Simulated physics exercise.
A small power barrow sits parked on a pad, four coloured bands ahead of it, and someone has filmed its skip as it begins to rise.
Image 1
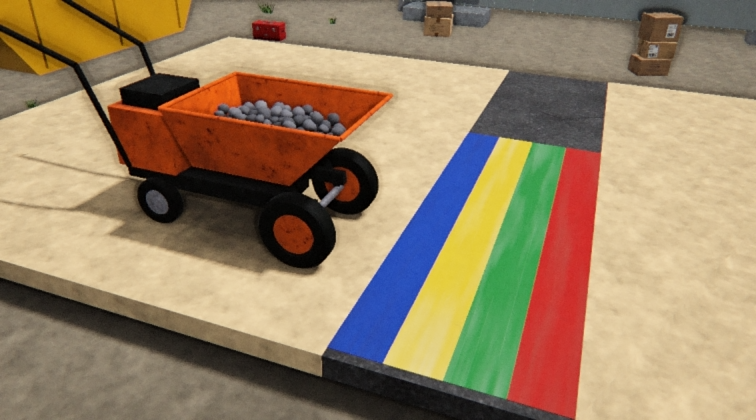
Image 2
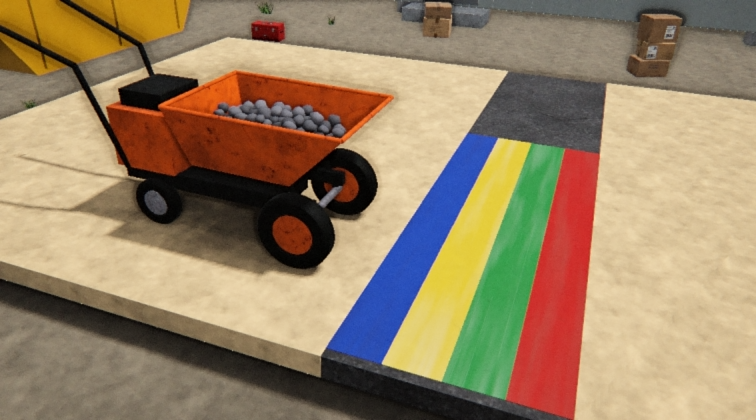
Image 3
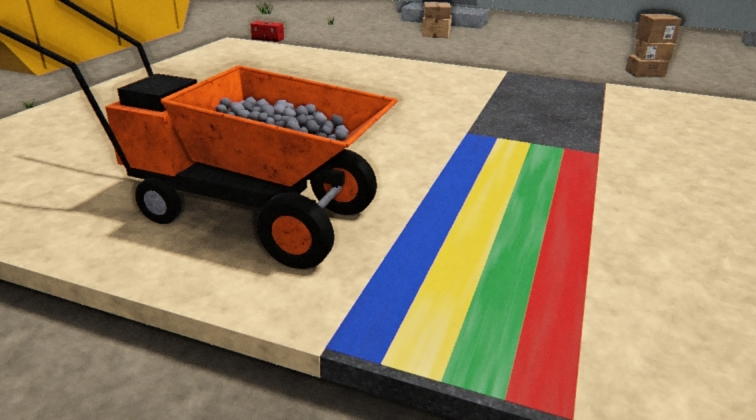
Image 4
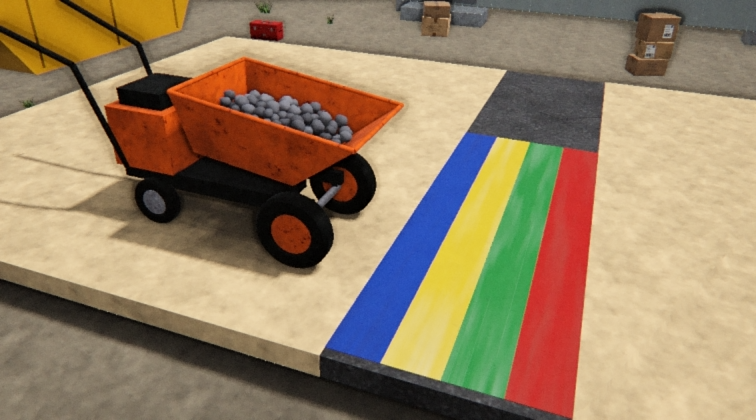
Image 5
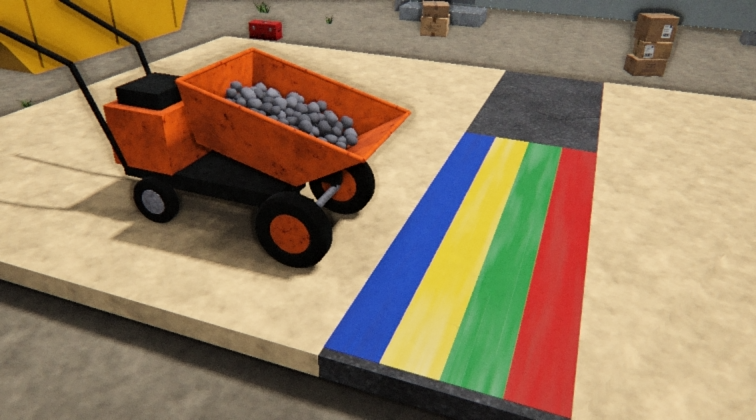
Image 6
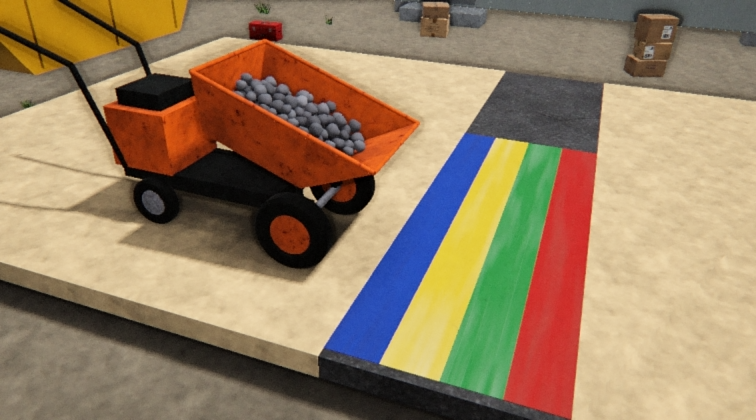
An orange skip full of grey cobbles slowly tilts up toward the right beside coloured strips.
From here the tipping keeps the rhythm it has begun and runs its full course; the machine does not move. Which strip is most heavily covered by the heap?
The yellow strip.
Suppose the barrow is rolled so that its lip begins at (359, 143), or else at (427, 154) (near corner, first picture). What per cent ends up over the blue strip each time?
The first stop gives 0 per cent; the second gives 0 per cent.
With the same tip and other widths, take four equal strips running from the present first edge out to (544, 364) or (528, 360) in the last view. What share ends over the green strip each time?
In turn, 20 and 20 in a hundred.
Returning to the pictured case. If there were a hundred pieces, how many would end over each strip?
Estimated shares: Blue strip 5 %, yellow strip 35 %, green strip 25 %, red strip 10 %.
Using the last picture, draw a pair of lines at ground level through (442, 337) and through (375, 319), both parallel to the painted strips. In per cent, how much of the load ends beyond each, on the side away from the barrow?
Result, first then second: 40 %, 80 %.
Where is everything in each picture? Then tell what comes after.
In the first frame, lip of the skip at (340, 140), level; top of the load at (275, 123), round cobbles; blue strip at (379, 314); yellow strip at (432, 328); green strip at (489, 343); red strip at (549, 359).
In the second frame, lip of the skip at (341, 142), tipped barely; top of the load at (275, 123).
In the third frame, lip of the skip at (346, 146), tipped barely; top of the load at (269, 124).
In the fourth frame, lip of the skip at (354, 151), tipped a little; top of the load at (261, 108).
In the fifth frame, lip of the skip at (363, 160), tipped a little; top of the load at (258, 105).
In the sixth frame, lip of the skip at (374, 173), tipped clearly; top of the load at (253, 96); blue strip at (375, 314); yellow strip at (428, 328); green strip at (485, 343); red strip at (545, 359).
Soon, skip tipped steeply; all in the skip.
A while on, skip tipped right over; most in the skip; a stray few over the blue strip; about a quarter over the yellow strip.
Towards the end, skip tipped right over; about a quarter in the skip; a small part over the blue strip; about a third over the yellow strip; about a quarter over the green strip; a small part over the red strip; a stray few off the paint.
Finally, skip tipped right over; about a quarter in the skip; a small part over the blue strip; about a third over the yellow strip; about a quarter over the green strip; a small part over the red strip; a small part off the paint.
